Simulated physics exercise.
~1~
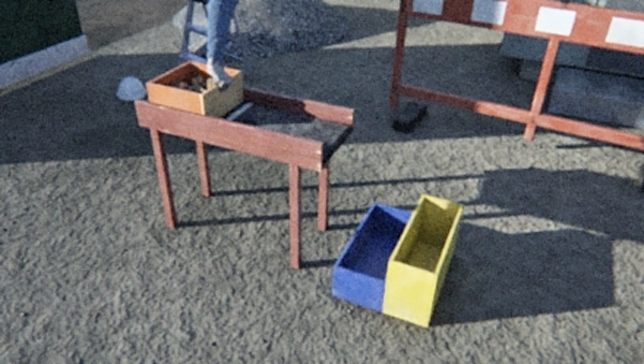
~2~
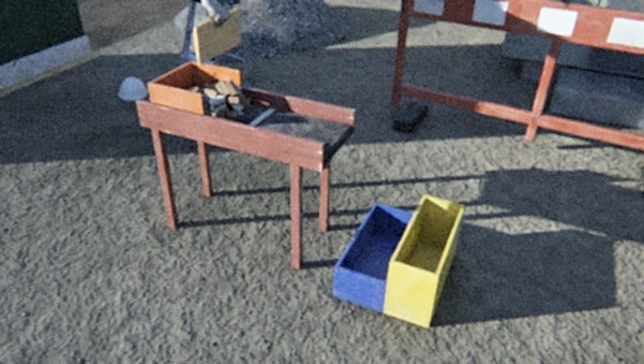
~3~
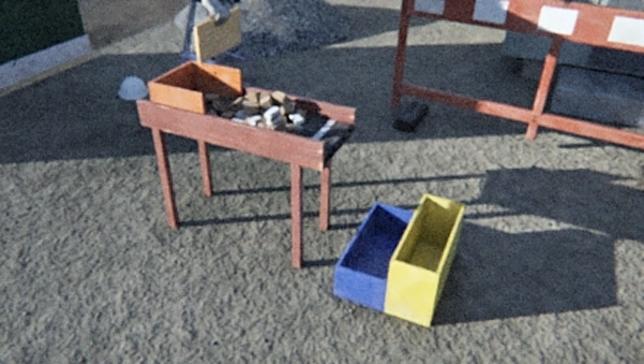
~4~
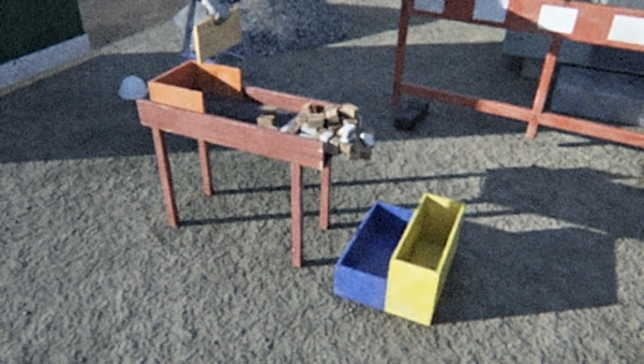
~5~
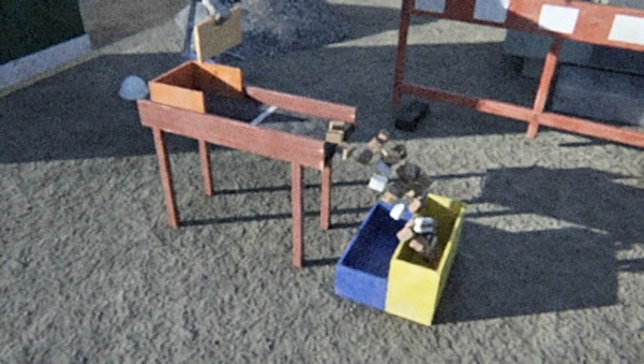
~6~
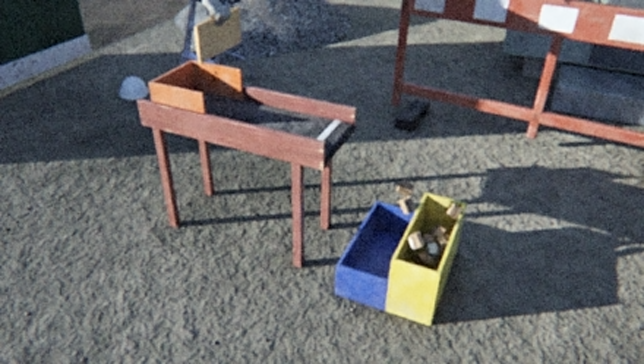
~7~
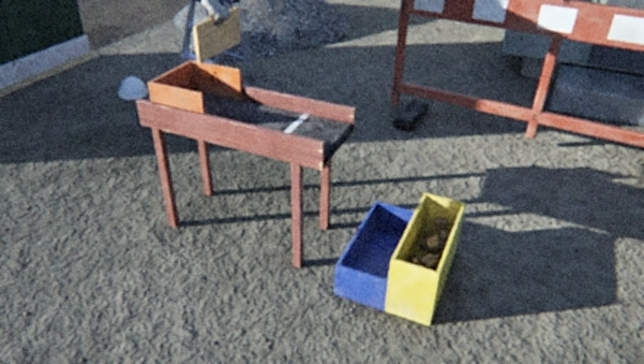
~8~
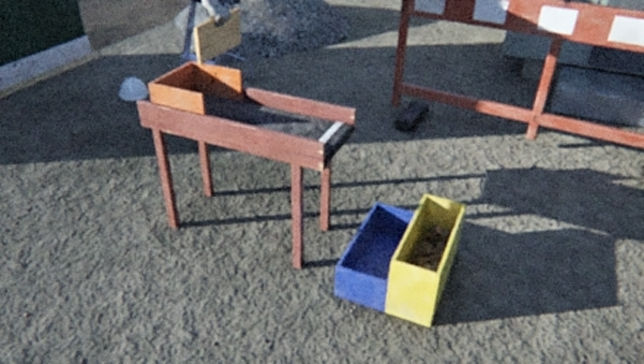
A red-legged table held small brown and whitish blocks in an orange pen until a wooden gate lifted at its back, then the load slid right along the dark belt, tumbled off the end and settled in the yellow box, leaving the blue tub empty.
